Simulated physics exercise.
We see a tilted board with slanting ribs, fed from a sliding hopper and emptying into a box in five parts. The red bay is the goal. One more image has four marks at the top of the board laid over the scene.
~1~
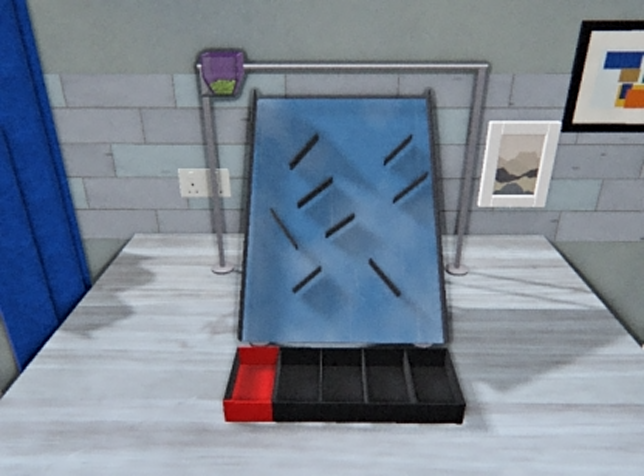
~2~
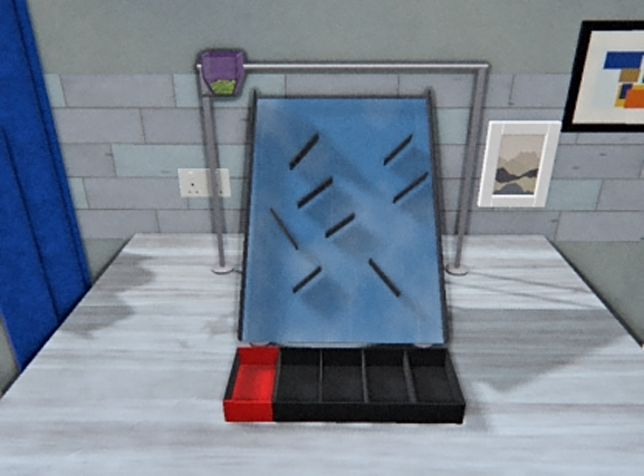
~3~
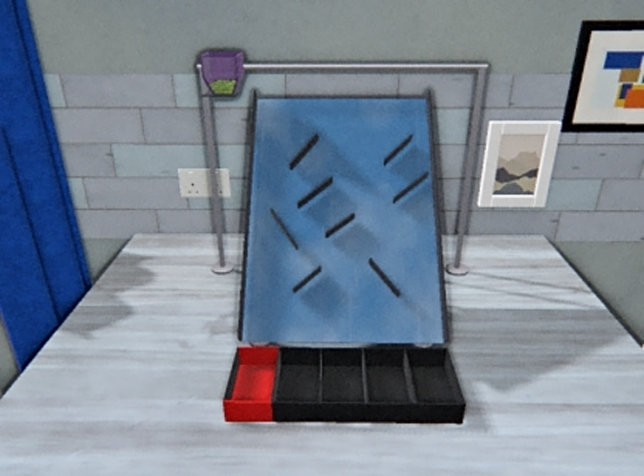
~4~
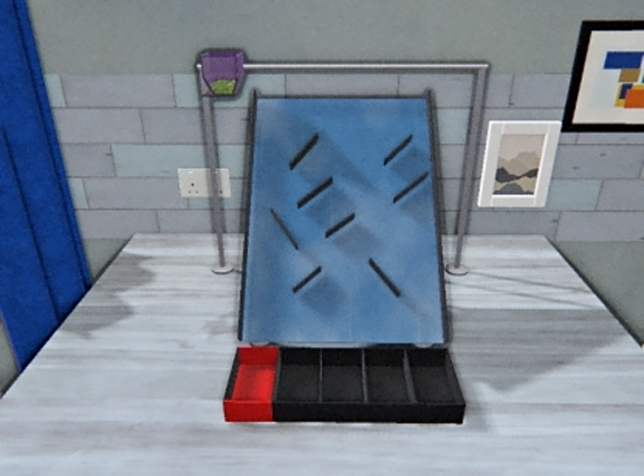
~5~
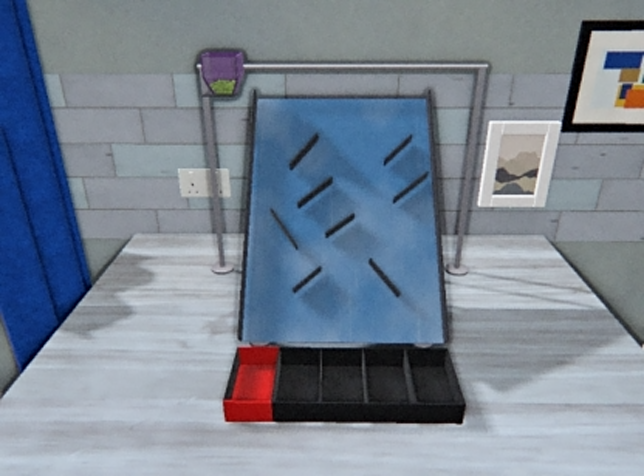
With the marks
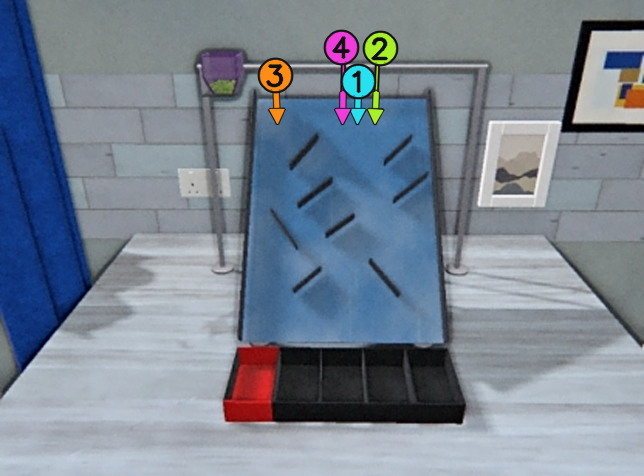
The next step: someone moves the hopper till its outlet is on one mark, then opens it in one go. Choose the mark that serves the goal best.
3 beats the others.
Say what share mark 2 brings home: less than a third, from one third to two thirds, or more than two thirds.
Mark 2 gives less than a third.
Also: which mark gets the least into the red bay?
Here it is mark 2.
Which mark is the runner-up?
4 it is.
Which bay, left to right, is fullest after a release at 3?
The first from the left.
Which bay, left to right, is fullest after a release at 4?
The first.
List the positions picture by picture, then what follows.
The first picture shows hopper near (225, 85), dried peas, door shut.
The second picture shows ribs (290, 164) to (317, 133), (385, 159) to (412, 134), (297, 203) to (332, 177).
The third picture shows ribs (395, 198) to (428, 172), (271, 208) to (296, 245), (326, 233) to (354, 213).
The fourth picture shows ribs (293, 290) to (321, 266), (370, 258) to (400, 294).
The fifth picture shows red bay near (248, 410), number 1 of 5 from the left.
On the marked copy, mark 1 meets the board at (357, 118); mark 2 meets the board at (375, 118); mark 3 meets the board at (277, 118); mark 4 meets the board at (342, 118).
For mark 1, close to a third in the red bay, close to half in other bays, a small share outside the box.
For mark 2, close to a quarter in the red bay, the bulk in other bays, only a few outside the box.
For mark 3, the bulk in the red bay, a small share in other bays, a small share outside the box.
For mark 4, close to half in the red bay, close to half in other bays, only a few outside the box.
